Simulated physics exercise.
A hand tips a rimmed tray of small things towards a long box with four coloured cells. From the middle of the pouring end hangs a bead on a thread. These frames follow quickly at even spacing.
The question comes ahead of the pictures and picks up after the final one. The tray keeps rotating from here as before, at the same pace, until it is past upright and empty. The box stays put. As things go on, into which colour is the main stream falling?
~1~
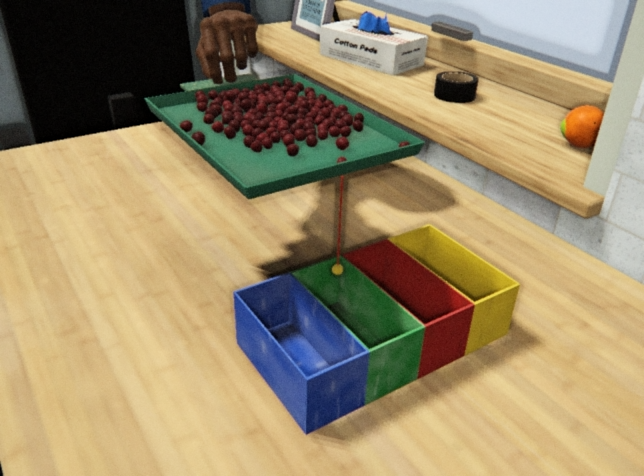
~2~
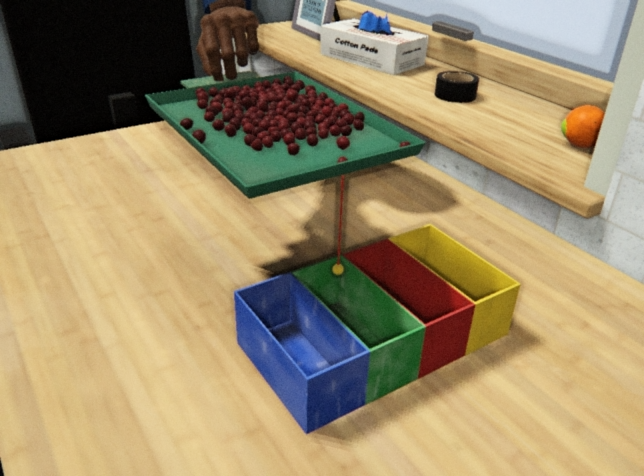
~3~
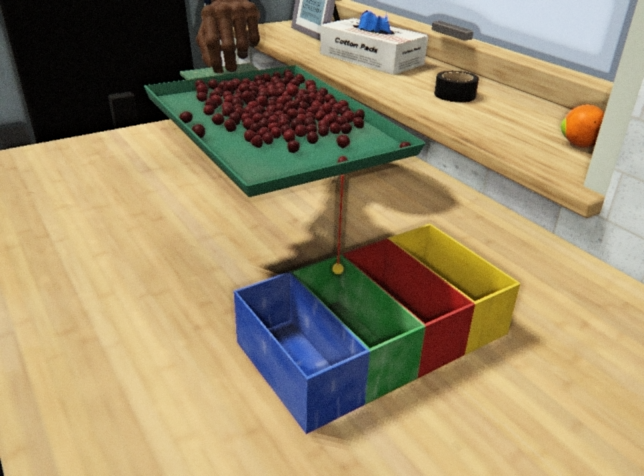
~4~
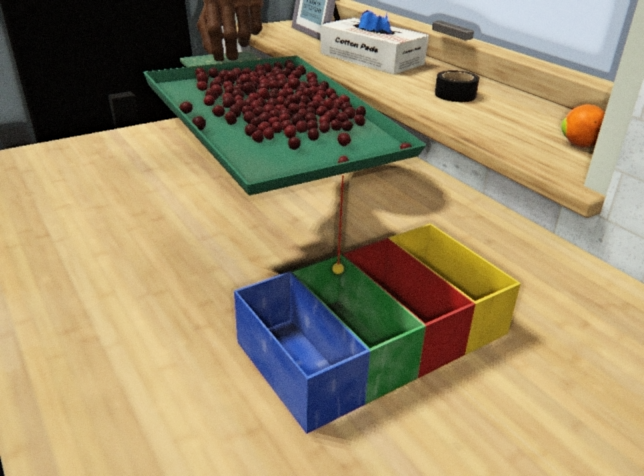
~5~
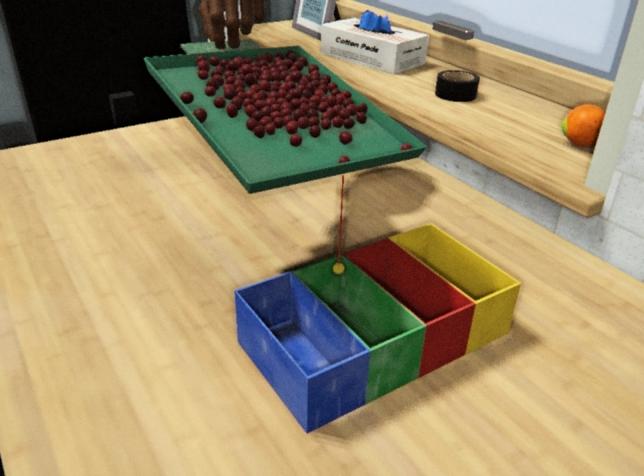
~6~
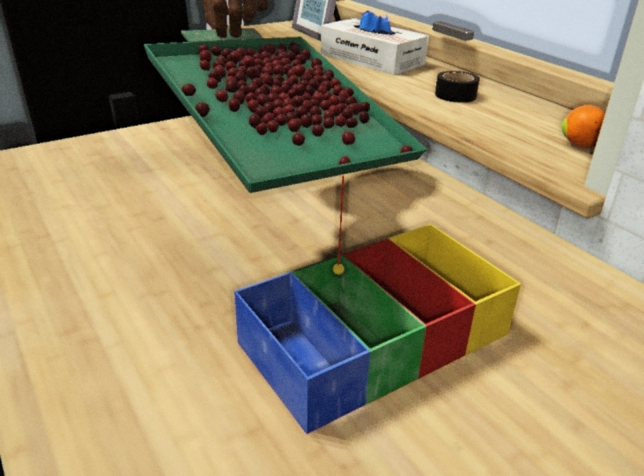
The main stream falls into the red cell.
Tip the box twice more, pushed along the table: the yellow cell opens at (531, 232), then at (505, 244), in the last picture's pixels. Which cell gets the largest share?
The first time it is the blue one, and the second time it is that green cell.
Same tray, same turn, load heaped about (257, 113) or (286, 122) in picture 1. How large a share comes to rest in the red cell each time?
You'd get near 50 percent first and near 50 percent after that.
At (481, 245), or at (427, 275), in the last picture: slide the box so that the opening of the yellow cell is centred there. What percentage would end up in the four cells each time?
Roughly 100 per cent the first time and 90 per cent the second.
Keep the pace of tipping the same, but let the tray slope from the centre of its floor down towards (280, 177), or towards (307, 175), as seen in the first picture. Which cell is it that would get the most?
The first time it is that blue cell, and the second time it is the blue one.
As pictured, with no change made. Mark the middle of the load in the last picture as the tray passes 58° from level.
Around (369, 122).
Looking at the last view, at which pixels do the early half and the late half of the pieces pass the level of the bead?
First roughly (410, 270), then roughly (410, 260).
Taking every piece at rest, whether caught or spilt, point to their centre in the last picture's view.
Somewhere close to (409, 331) in the last picture.
Soon, tray tipped steeply; most on the tray; a stray few in the green cell; a stray few in the red cell; a stray few in the yellow cell; a small part falling or outside the box.
A while on, tray tipped right over; a stray few on the tray; about a third in the red cell; about a quarter in the green cell; about a quarter in the yellow cell; a stray few in the blue cell; a small part falling or outside the box.
Towards the end, tray tipped past a quarter turn; about half in the red cell; about a quarter in the green cell; about a quarter in the yellow cell; a stray few in the blue cell.
Finally, tray tipped past a quarter turn; about half in the red cell; about a quarter in the green cell; about a quarter in the yellow cell; a stray few in the blue cell.
